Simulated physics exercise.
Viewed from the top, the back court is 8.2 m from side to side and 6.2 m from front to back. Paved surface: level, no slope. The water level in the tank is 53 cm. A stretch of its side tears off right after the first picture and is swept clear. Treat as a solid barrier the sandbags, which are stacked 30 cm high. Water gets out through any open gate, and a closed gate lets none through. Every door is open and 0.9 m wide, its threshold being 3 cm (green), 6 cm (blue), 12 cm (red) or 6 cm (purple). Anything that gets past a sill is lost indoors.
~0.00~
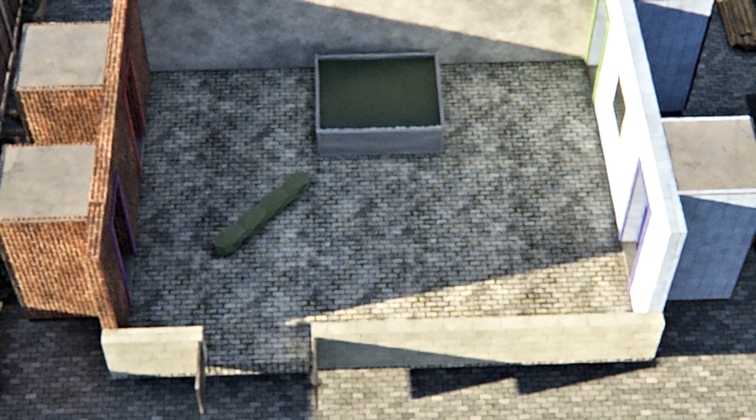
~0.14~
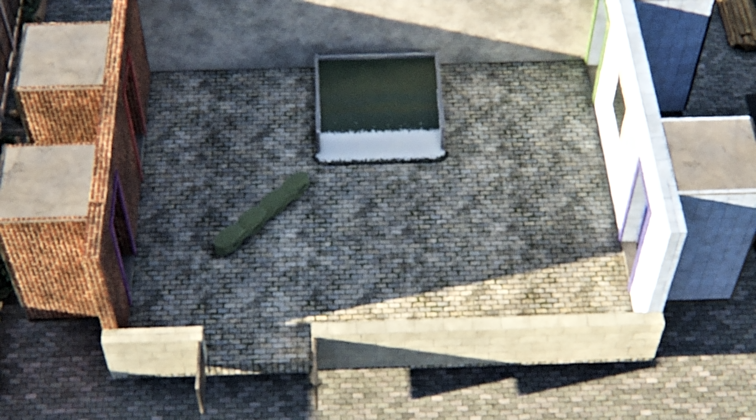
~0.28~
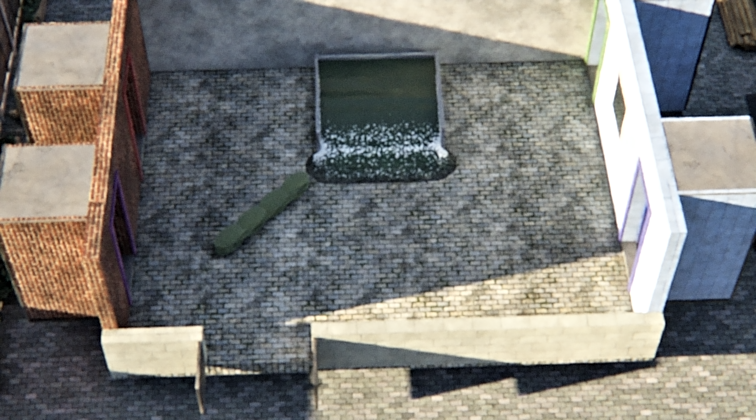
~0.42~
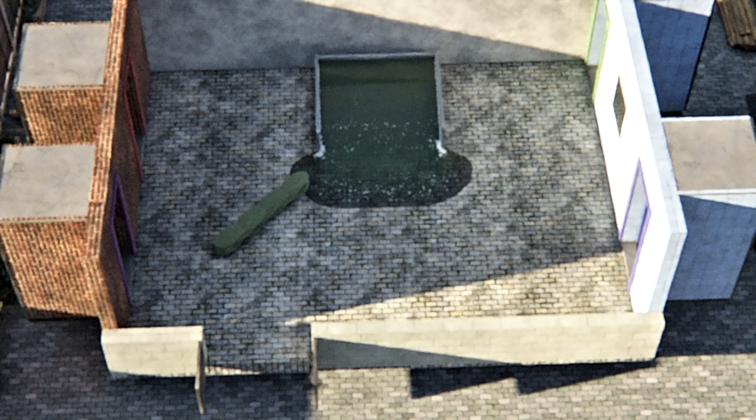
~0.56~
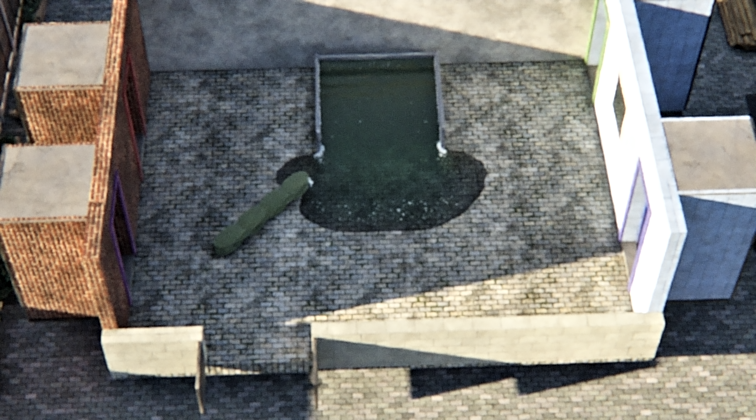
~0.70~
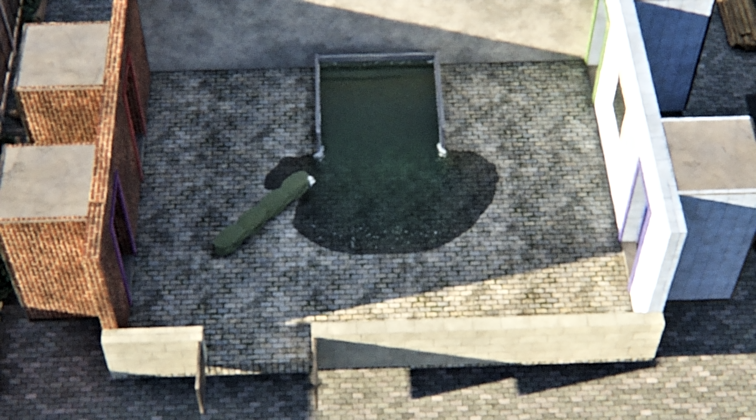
The front side of a large water tank in a paved courtyard gave way, and water poured out in a white, foamy rush, then spread over the bricks as a dark, widening pool around one end of the green barrier.
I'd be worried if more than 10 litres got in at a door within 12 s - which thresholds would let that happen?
Door by door: The green door would; the blue door would; the red door would not; the purple door would not.
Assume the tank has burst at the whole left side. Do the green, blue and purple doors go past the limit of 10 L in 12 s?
For green, too little; for blue, too little; for purple, too much.
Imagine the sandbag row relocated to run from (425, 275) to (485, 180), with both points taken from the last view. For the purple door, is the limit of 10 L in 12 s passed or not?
Limit check - purple: Fail, exceeded.
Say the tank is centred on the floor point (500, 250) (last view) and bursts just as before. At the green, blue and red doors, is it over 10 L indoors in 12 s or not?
Green: Too much; blue: Too much; red: Within limit.
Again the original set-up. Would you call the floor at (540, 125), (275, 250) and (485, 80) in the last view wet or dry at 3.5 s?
Respectively: Was missed, got hit, was missed.
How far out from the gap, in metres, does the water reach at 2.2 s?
Distance: Approx. 4.8 m.
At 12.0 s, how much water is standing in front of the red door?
About 2.0 cm.
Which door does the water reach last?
It's the green door that comes last.
After 1.4 s water covers 30 % of the floor and is deepest (21 cm) near (345, 158); green door not reached, blue door not reached, red door not reached, purple door not reached.
After 2.2 s water covers 40 % of the floor and is deepest (26 cm) near (341, 347); green door not reached, blue door not reached, red door not reached, purple door not reached.
After 3.5 s water covers 45 % of the floor and is deepest (28 cm) near (631, 337); green door not reached, blue door 4 cm at the sill, 0 L in, red door not reached, purple door not reached.
After 7.0 s water covers 70 % of the floor and is deepest (9 cm) near (620, 338); green door 3 cm at the sill, 0 L in, blue door 9 cm at the sill, 36 L in, red door 2 cm at the sill, 0 L in, purple door 7 cm at the sill, 1 L in.
After 12.0 s water covers 95 % of the floor and is deepest (8 cm) near (504, 66); green door 6 cm at the sill, 22 L in, blue door 4 cm at the sill, 41 L in, red door 2 cm at the sill, 0 L in, purple door 4 cm at the sill, 1 L in.
